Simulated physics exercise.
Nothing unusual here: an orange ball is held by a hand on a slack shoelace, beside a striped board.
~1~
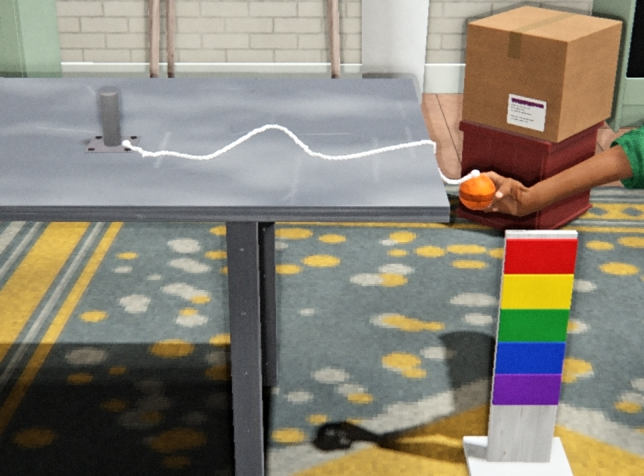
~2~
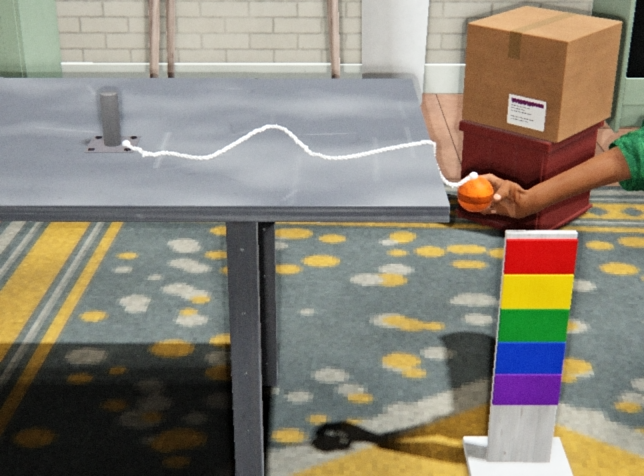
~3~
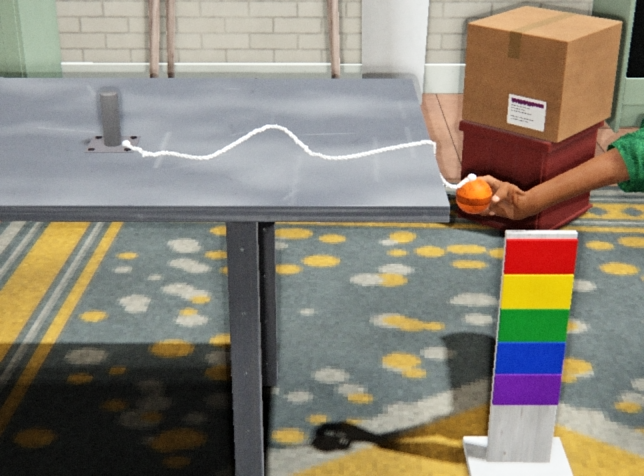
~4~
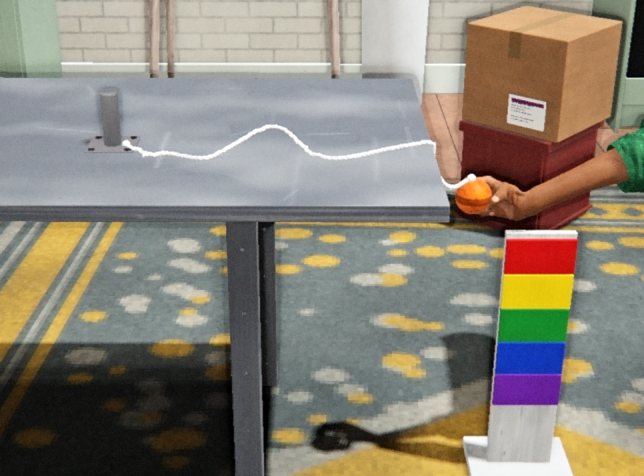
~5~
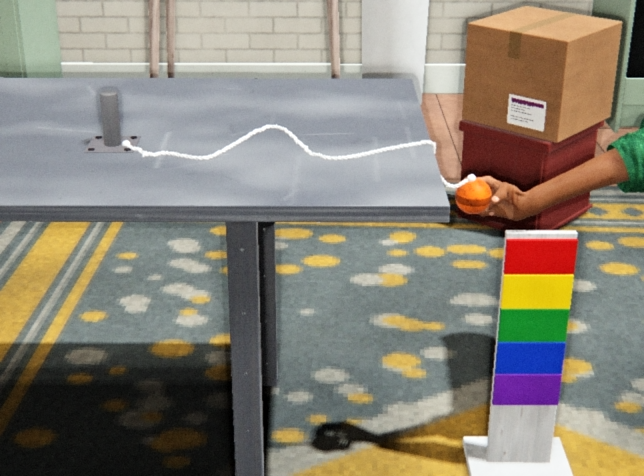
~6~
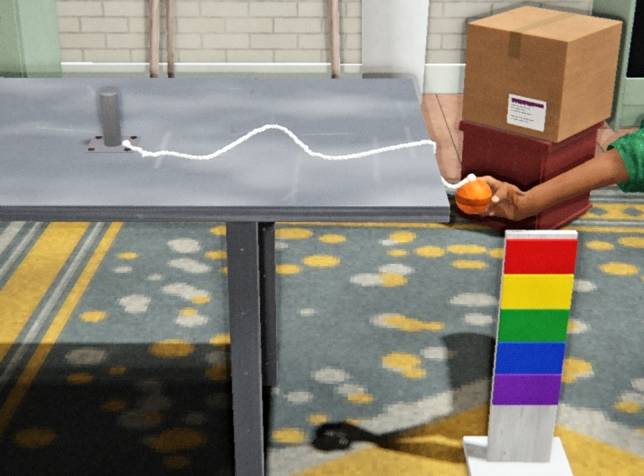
In the video, a hand holds an orange ball attached to a slack white cord that runs across a gray table from a small metal post, beside an upright board with colored stripes, and almost nothing moves throughout.
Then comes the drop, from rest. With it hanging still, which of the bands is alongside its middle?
The band alongside its middle is blue.
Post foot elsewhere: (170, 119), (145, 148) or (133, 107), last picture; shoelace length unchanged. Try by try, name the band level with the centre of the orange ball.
The first case gives purple, the second purple and the third blue.
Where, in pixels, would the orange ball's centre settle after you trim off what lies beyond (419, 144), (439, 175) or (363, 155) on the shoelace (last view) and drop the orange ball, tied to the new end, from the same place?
First try near (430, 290), second near (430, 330), third near (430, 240).
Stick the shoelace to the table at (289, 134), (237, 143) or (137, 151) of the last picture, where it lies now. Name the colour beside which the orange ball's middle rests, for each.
Lab note: Try 1 yellow; try 2 green; try 3 blue.
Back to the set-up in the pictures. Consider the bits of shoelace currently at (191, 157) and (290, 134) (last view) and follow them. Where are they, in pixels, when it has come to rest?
At (226, 143), then (388, 143).
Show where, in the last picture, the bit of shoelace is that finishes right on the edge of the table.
Position: Approx. (306, 148).
Soon after, ball near (417, 336); level with green.
After that, ball near (419, 365); level with blue.
In the end, ball near (417, 370); level with blue. The shoelace holds its middle at blue.
